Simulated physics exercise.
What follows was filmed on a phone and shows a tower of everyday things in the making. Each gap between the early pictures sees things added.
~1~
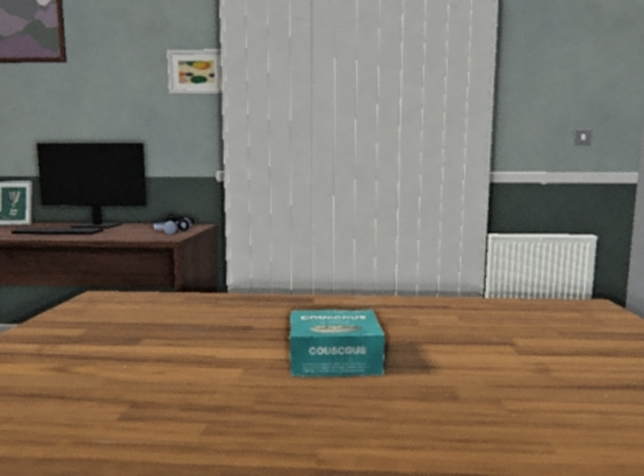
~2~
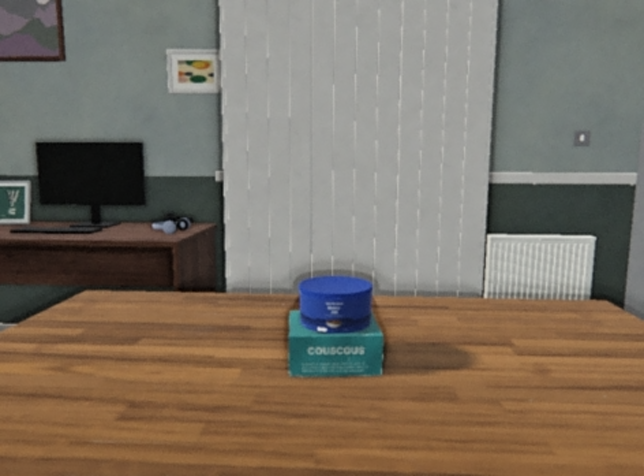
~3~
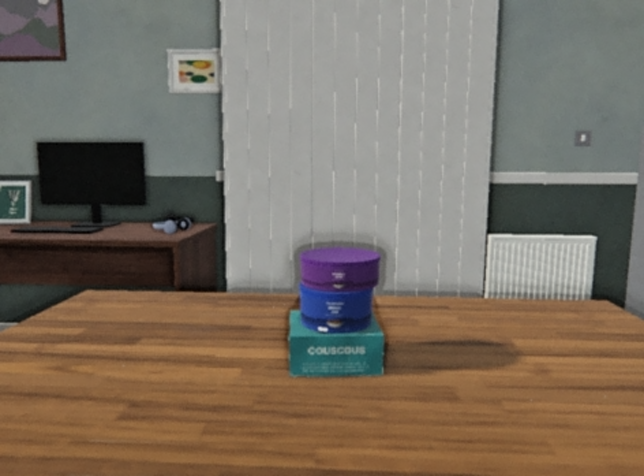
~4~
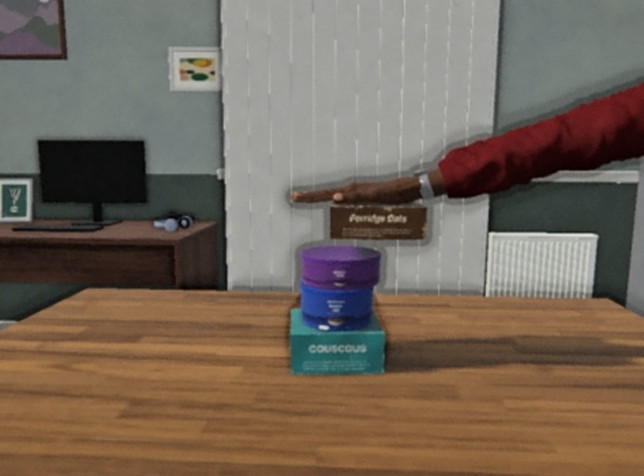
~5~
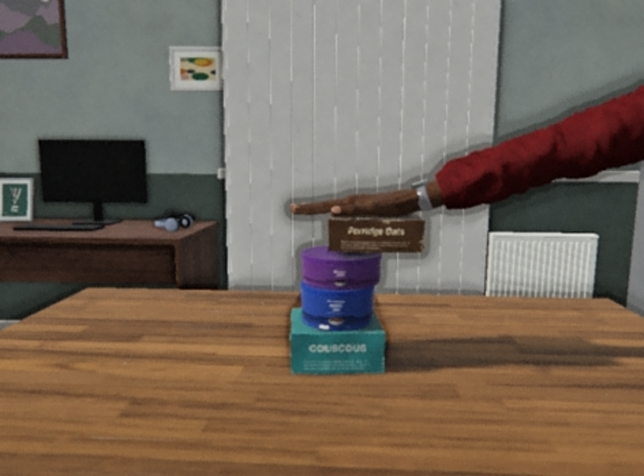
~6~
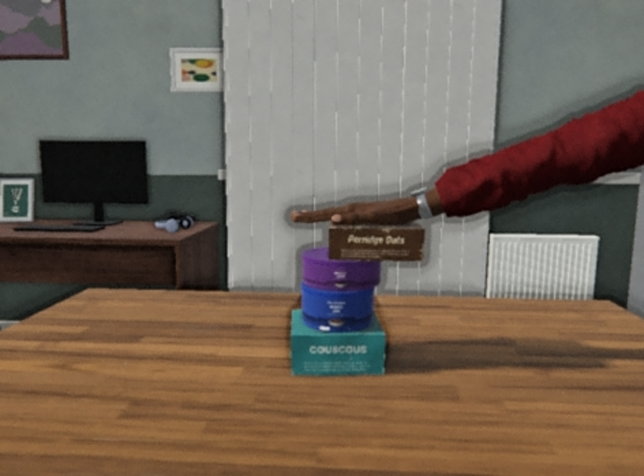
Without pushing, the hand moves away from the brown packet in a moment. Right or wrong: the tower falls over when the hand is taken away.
Wrong.
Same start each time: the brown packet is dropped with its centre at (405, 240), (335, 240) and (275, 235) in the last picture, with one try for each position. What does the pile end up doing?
Lab note - case 1: Collapse; case 2: No collapse; case 3: Collapse.
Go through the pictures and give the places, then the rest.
In the first frame, the last thing is not in view yet; turquoise box (334, 341).
In the second frame, the last thing is not in view yet.
In the third frame, the last thing is not in view yet; blue tub (336, 303).
In the fourth frame, coming down; brown packet (376, 219); turquoise box (335, 339).
In the fifth frame, coming down; brown packet (374, 231); purple tub (341, 267).
In the sixth frame, set down, still held; brown packet (374, 238); blue tub (338, 302).
Then, 0.20 s on from there, no change.
Then, 0.60 s on from there, brown packet resting near (374, 239).
In the end, all 4 unmoved. At the end, from the last picture's camera, brown packet near (374, 239). The pile stays up.
